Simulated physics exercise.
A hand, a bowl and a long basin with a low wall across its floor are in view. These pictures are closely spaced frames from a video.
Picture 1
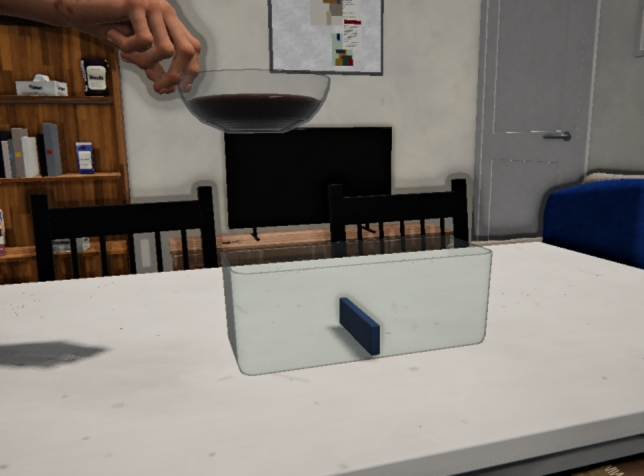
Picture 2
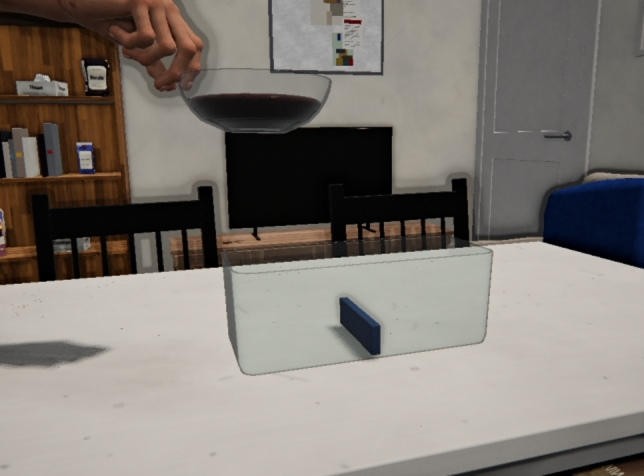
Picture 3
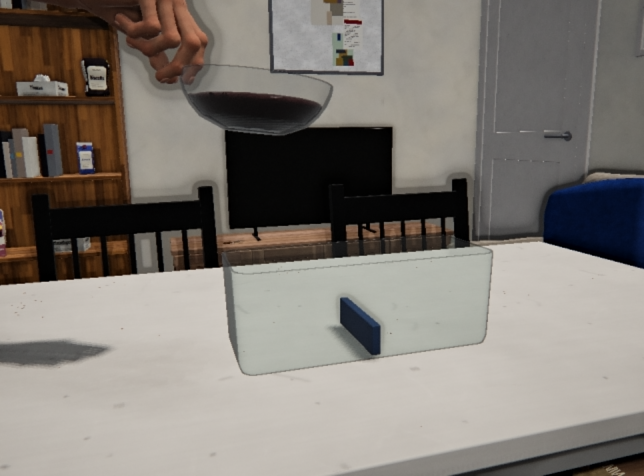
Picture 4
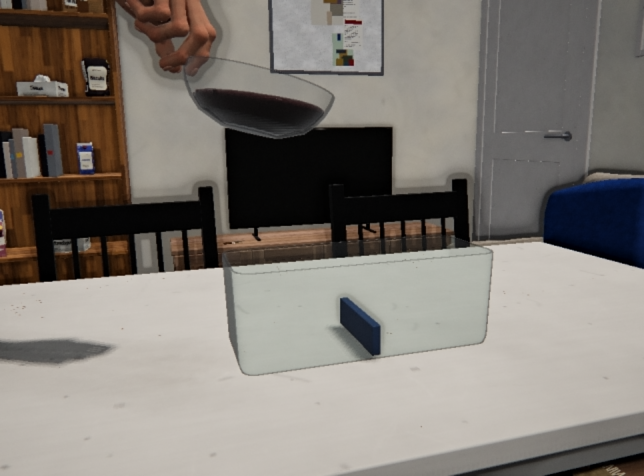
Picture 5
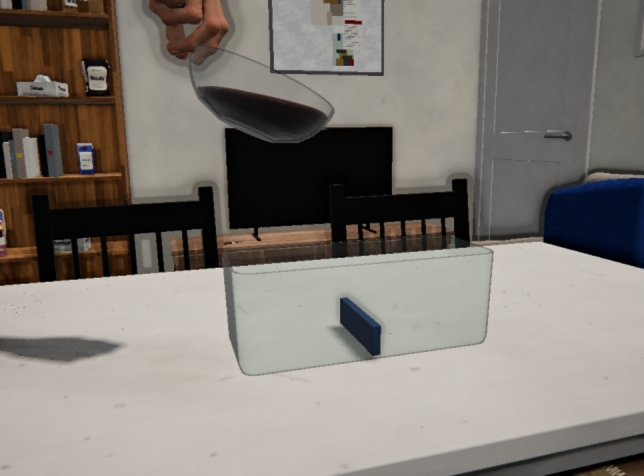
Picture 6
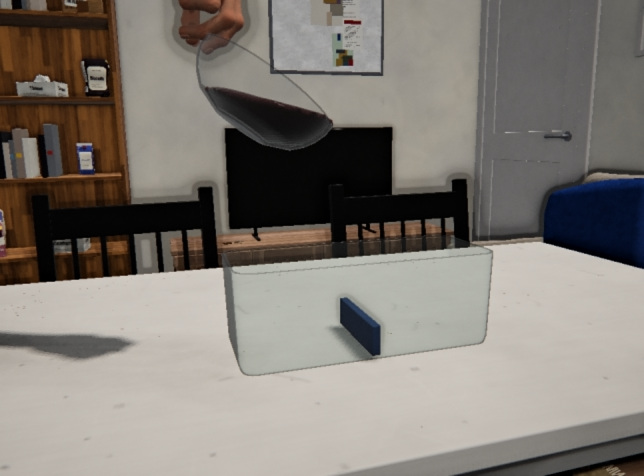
Glass bowl of dark red liquid tilting rightward in a hand above a clear basin with a small blue wall inside.
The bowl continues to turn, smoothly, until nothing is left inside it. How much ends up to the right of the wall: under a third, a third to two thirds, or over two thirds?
Honestly, the portion right of the wall is middling, a third to two thirds.
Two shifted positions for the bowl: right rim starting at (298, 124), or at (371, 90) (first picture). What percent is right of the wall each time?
Close to 15 in a hundred, and close to 70 in a hundred.
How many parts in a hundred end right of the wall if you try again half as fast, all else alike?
Close to 65 per cent.
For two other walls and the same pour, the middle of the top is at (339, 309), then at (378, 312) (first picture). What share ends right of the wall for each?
You'd get roughly 75 per cent the first time and roughly 20 per cent the second.
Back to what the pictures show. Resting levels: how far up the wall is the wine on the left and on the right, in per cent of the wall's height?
Roughly 20 percent left, 40 percent right.
A moment on, the bowl is tipped right over and 0 per cent is still to pour, 8 is left of the wall and 41 right of it.
Next, the bowl is tipped right over and 0 per cent is still to pour, 31 is left of the wall and 63 right of it.
Then the bowl is tipped right over and 0 per cent is still to pour, 36 is left of the wall and 59 right of it.
Later the bowl is tipped right over and 0 per cent is still to pour, 38 is left of the wall and 59 right of it.
Finally, 38 per cent lies left of the wall, 58 right of it and 3 outside.
